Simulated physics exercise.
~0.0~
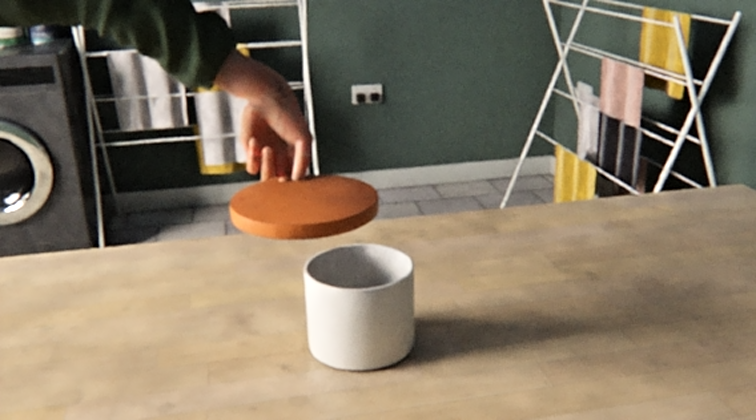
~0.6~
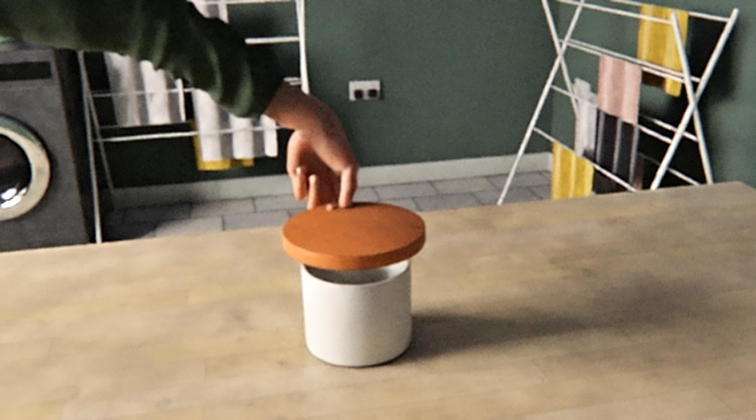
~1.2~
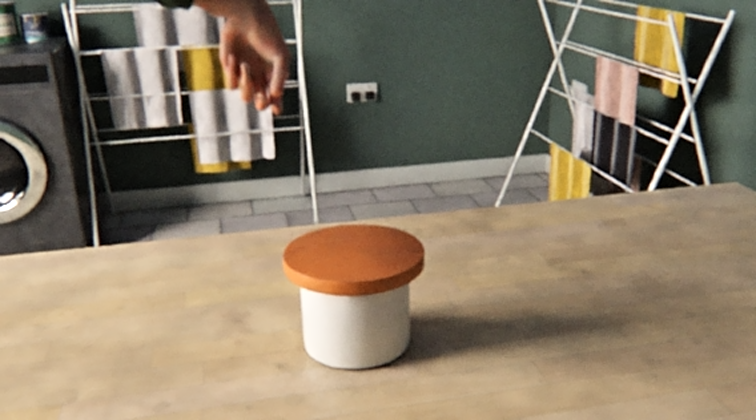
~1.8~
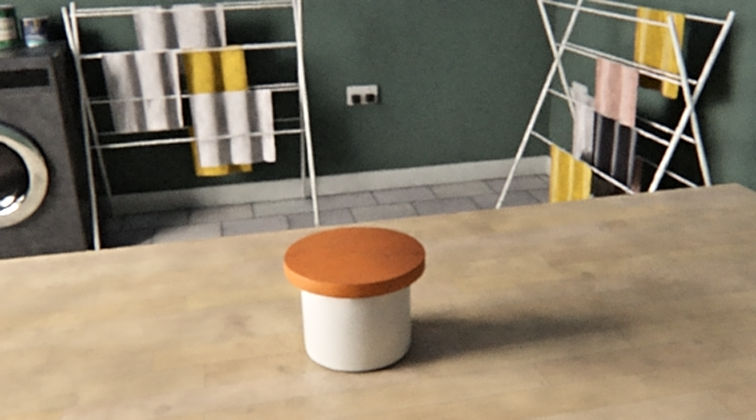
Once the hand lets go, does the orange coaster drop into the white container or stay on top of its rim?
The orange coaster stays on top, resting on the rim of the white container and covering its opening.
